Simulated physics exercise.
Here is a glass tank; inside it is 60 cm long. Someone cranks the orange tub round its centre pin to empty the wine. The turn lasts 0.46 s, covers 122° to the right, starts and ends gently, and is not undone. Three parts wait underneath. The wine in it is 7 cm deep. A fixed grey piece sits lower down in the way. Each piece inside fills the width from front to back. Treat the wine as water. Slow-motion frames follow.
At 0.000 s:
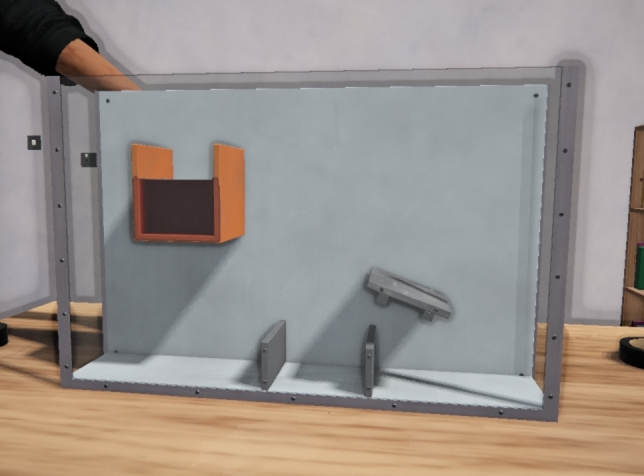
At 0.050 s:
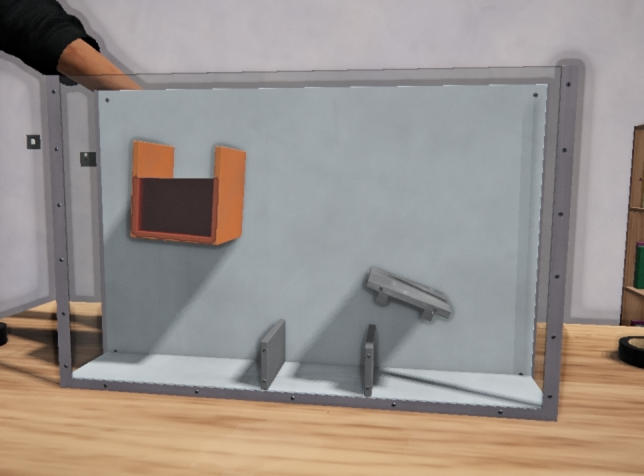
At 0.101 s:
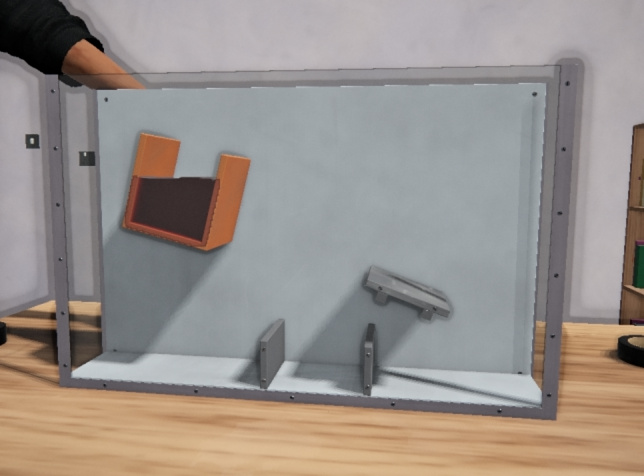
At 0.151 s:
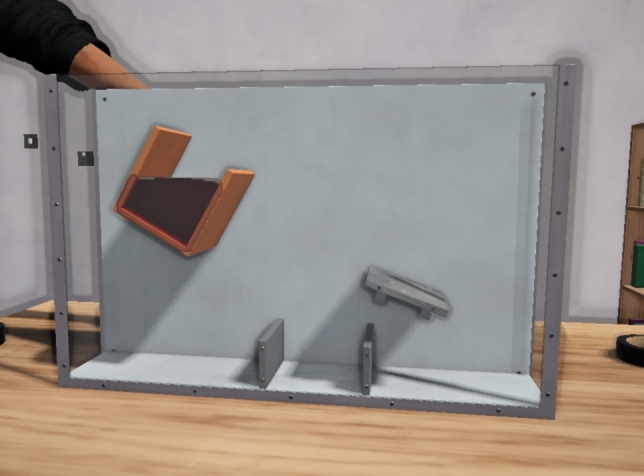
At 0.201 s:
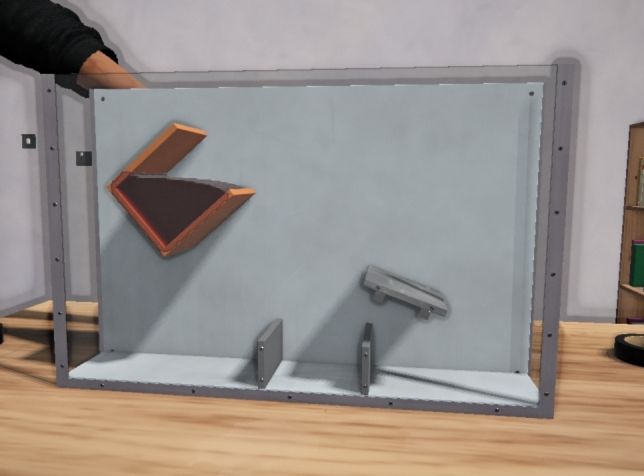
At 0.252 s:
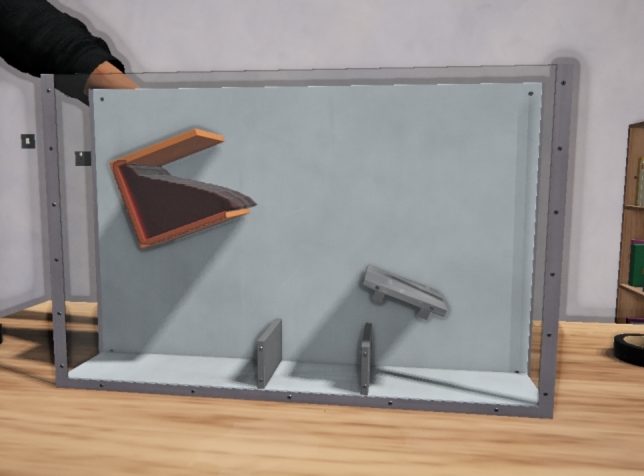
An orange tub holding dark liquid tilted steadily to the right inside a glass tank, until the liquid slid up to its lip, while a person's hand stayed behind the tank's upper left corner.
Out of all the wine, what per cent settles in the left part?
Close to 70 per cent of it.
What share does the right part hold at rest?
About 2 per cent.
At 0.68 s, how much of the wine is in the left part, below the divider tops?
About 60 per cent.
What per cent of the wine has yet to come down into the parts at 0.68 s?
Some 15 per cent.
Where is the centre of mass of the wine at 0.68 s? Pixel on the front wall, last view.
At about (189, 352).
Then, 0.44 s in, 25 per cent is down, the largest part in the middle part.
Then, 0.68 s in, 84 per cent is down, the largest part in the left part.
Then, 1.00 s in, 99 per cent is down, the largest part in the left part.
Finally, the split from left to right is 72, 26 and 2 per cent.
